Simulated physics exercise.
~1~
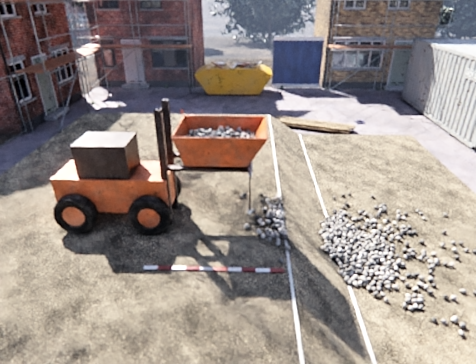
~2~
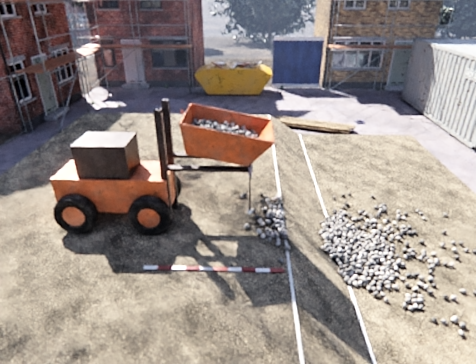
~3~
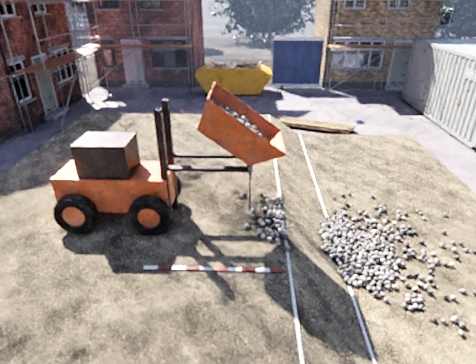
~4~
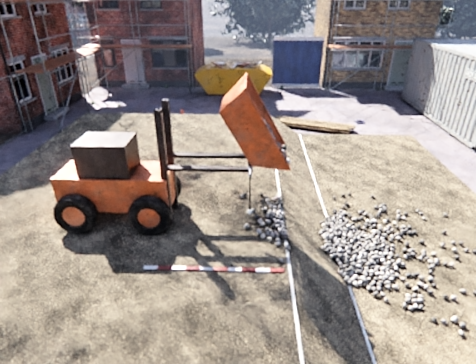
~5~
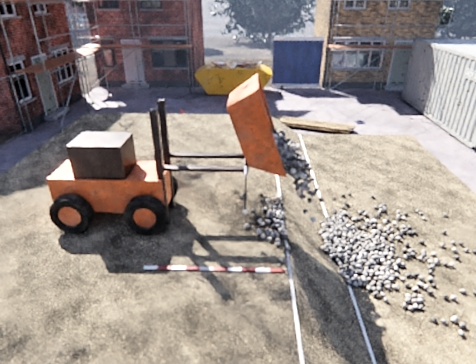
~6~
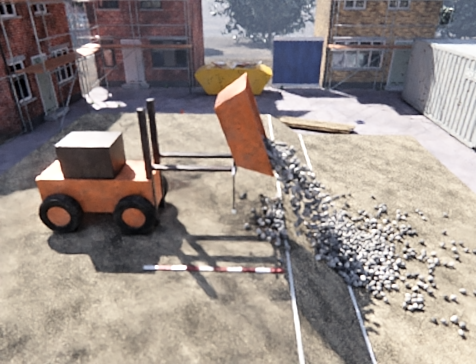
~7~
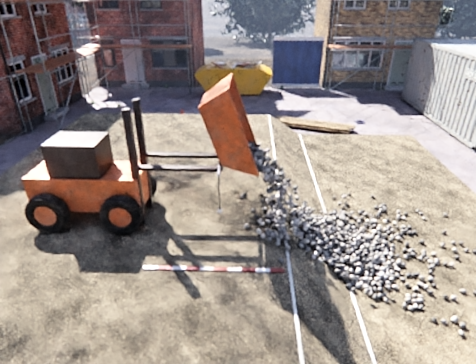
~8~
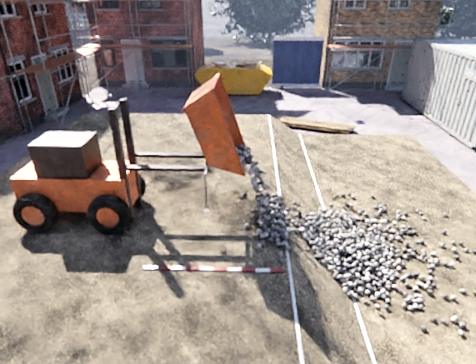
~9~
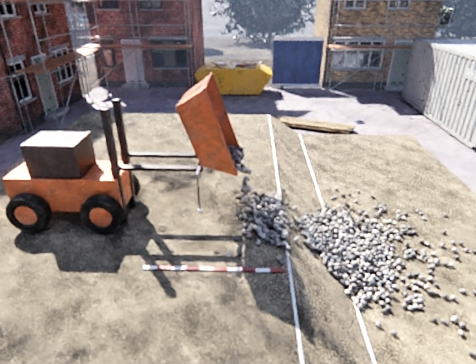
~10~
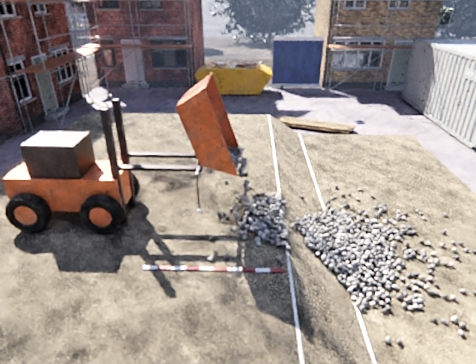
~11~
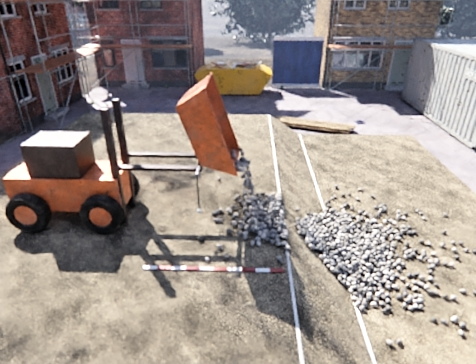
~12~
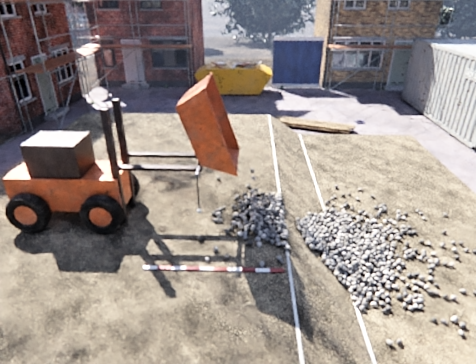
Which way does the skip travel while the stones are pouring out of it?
The skip moves to the left as the forklift backs away from the bank.
